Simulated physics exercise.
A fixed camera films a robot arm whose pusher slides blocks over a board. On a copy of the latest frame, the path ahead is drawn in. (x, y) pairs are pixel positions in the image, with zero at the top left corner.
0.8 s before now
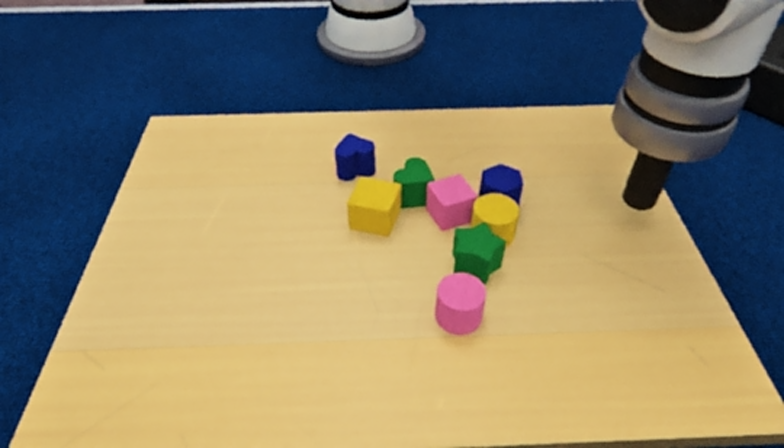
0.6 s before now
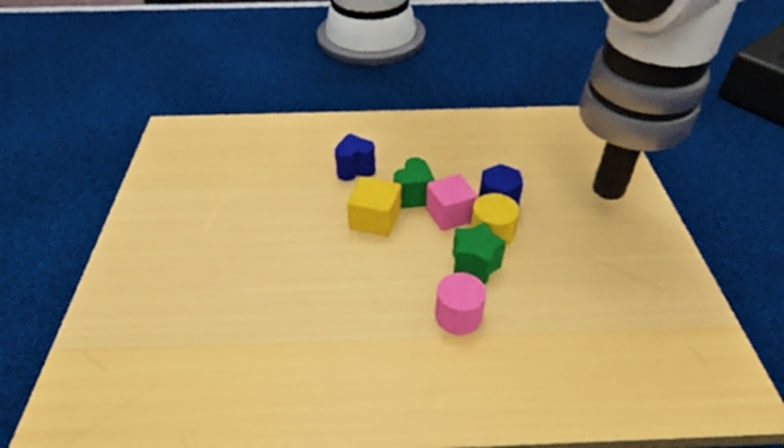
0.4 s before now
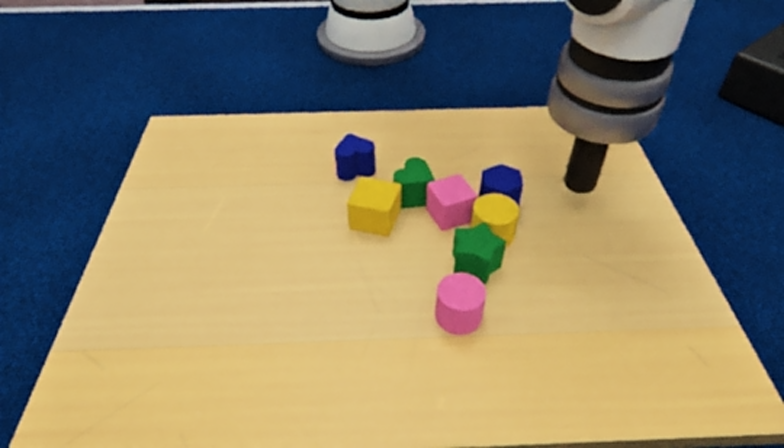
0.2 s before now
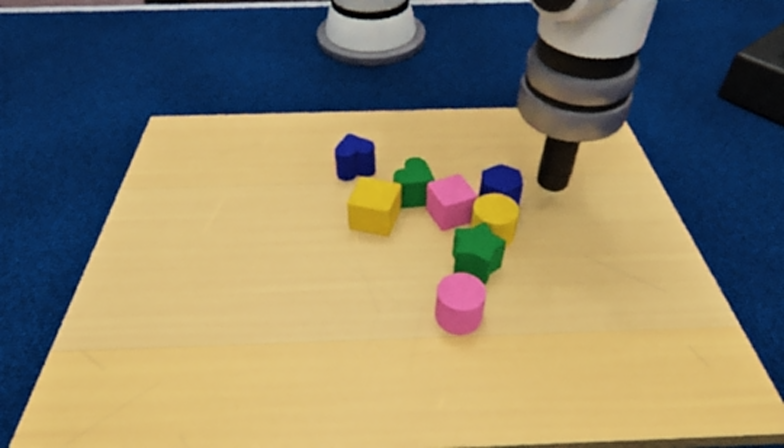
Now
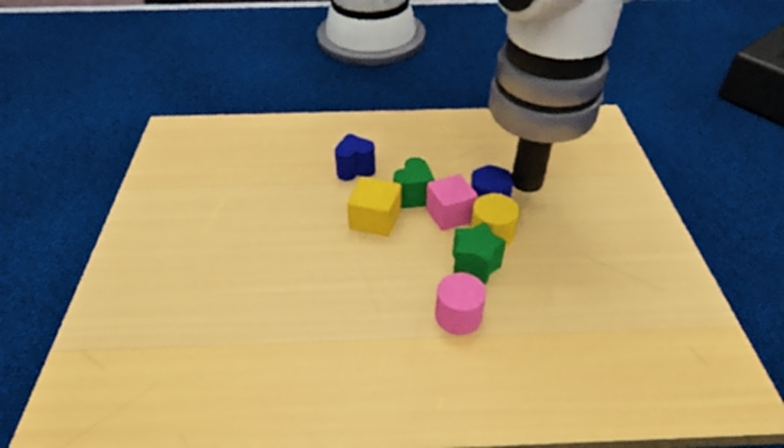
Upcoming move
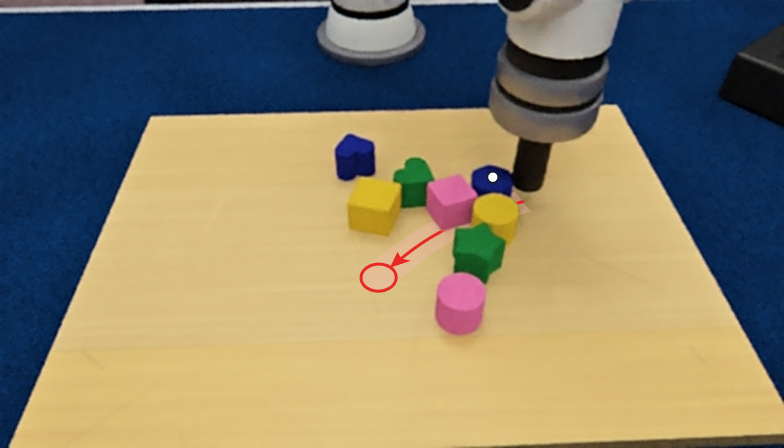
On a light wooden board with colourful blocks clustered near the middle, a robot arm moved its dark tip steadily left from the right side, then nudged the blue hexagon slightly to the left.
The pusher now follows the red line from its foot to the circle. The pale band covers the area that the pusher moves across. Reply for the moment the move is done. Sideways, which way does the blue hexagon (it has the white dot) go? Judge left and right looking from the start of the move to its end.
It moves off to the right.
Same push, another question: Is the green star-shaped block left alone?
No
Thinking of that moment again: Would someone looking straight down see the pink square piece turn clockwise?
It seems so.
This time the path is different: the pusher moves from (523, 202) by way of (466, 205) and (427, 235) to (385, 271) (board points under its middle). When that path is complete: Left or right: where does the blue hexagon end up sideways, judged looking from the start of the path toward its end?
To the right.
Path on the board, from (523, 202) by way of (446, 229) to (379, 277); the dot is on the blue hexagon.
On the path given first. One third of the way, pusher (473, 199); yellow square piece (355, 194); pink square piece (399, 203), turned 20° clockwise; green star-shaped block (478, 254), turned 15° clockwise; blue hexagon (437, 194); yellow cylinder (484, 219).
Two thirds of the way, pusher (423, 224); yellow square piece (310, 192); pink square piece (344, 209), turned 45° clockwise; green star-shaped block (480, 257), turned 20° clockwise; blue hexagon (385, 212), turned 20° clockwise; yellow cylinder (479, 224).
At the end, pusher (378, 259); yellow square piece (297, 188), turned 25° clockwise; pink square piece (320, 211), turned 65° clockwise; green star-shaped block (480, 257), turned 20° clockwise; blue hexagon (356, 228), turned 55° clockwise; yellow cylinder (479, 224).
